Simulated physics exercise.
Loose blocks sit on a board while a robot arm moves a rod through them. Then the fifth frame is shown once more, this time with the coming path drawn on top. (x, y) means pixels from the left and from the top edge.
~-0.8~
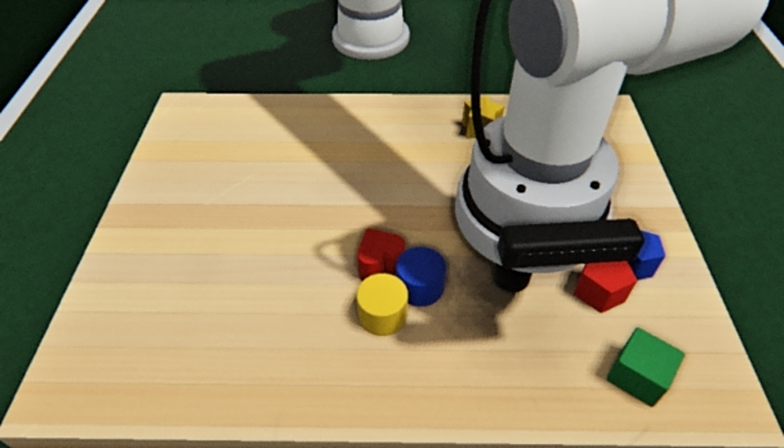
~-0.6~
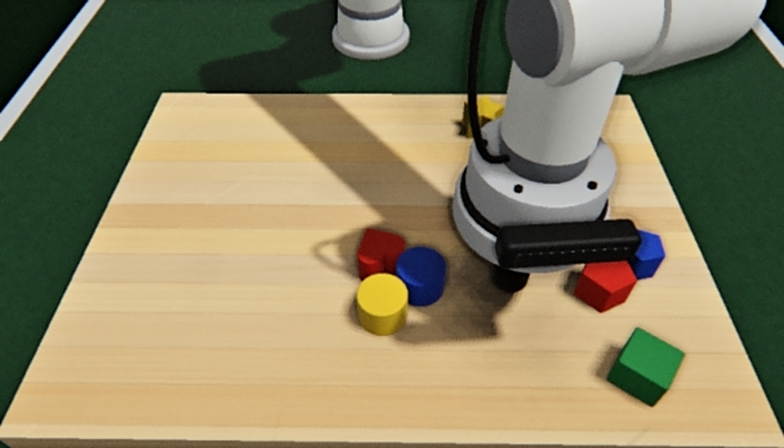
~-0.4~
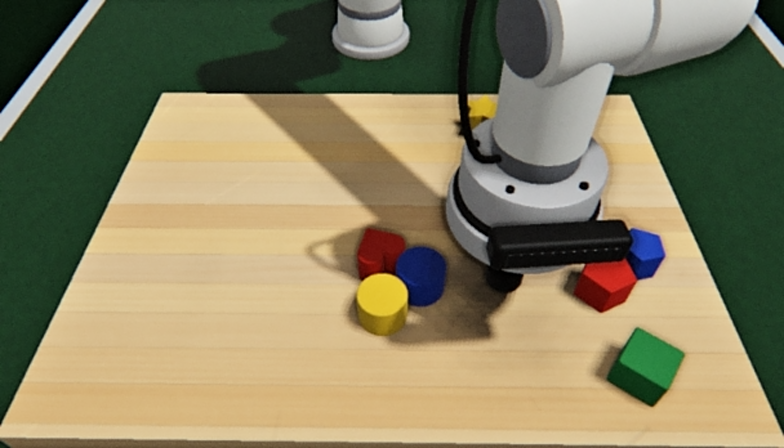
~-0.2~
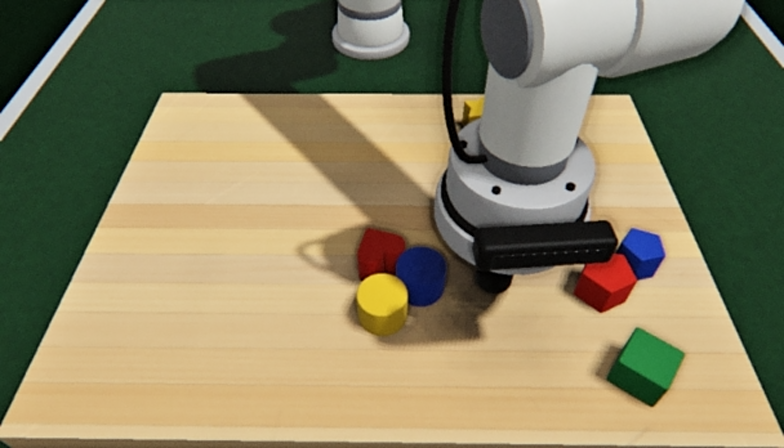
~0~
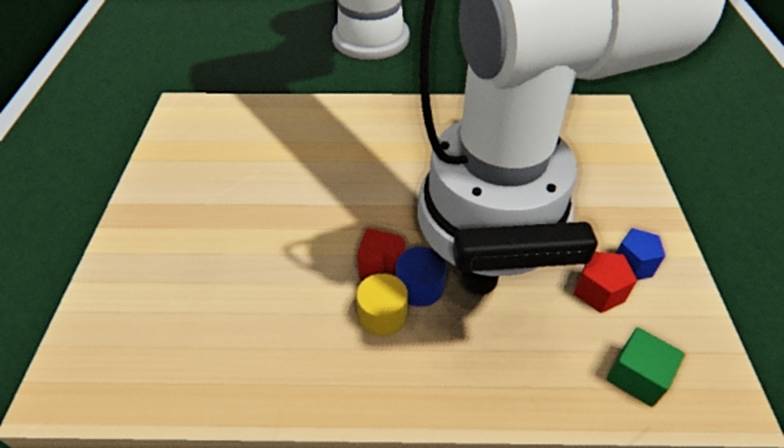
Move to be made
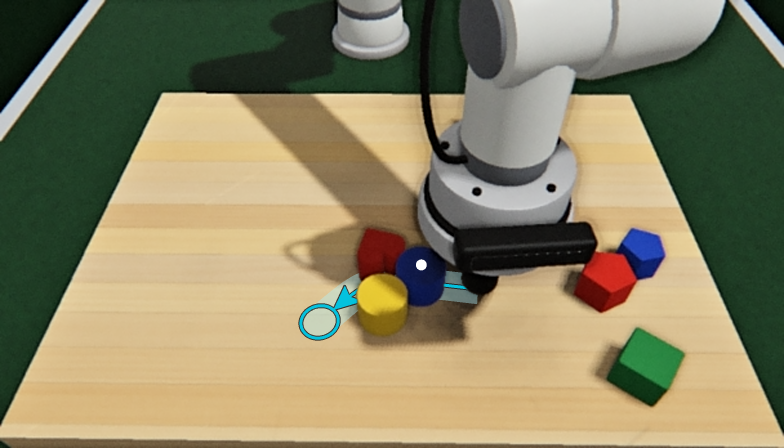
A robot arm holding a short black rod slid slowly left across a wooden board, closing in on a cluster of red, blue and yellow blocks, while all the scattered blocks stayed still.
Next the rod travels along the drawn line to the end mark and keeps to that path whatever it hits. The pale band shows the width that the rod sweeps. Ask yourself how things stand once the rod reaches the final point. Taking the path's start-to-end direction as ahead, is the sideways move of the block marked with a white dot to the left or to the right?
It shifts rightward.
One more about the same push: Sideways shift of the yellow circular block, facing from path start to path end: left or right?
Picture yourself facing from the start of the path to its end: The yellow circular block moves off to your left.
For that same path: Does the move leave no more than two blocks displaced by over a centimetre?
I believe not.
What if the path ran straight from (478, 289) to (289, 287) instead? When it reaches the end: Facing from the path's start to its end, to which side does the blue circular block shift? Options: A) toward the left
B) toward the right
B.
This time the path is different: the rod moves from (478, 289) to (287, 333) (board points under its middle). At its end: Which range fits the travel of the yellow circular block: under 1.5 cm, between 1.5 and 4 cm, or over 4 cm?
It ends over 4 cm away.
Drawn move, from (478, 289) via (420, 282) and (364, 287), ending at (320, 322); the dot is on the blue circular block.
The first path, step by step. One third of the way, rod at (420, 275); red heart-shaped block at (345, 234); yellow circular block at (361, 299); blue circular block at (377, 259).
Two thirds of the way, rod at (364, 280); red heart-shaped block at (318, 223), turned 25° clockwise; yellow circular block at (359, 302); blue circular block at (322, 255).
At the end, rod at (318, 314); red heart-shaped block at (318, 223), turned 25° clockwise; yellow circular block at (345, 330); blue circular block at (308, 258).
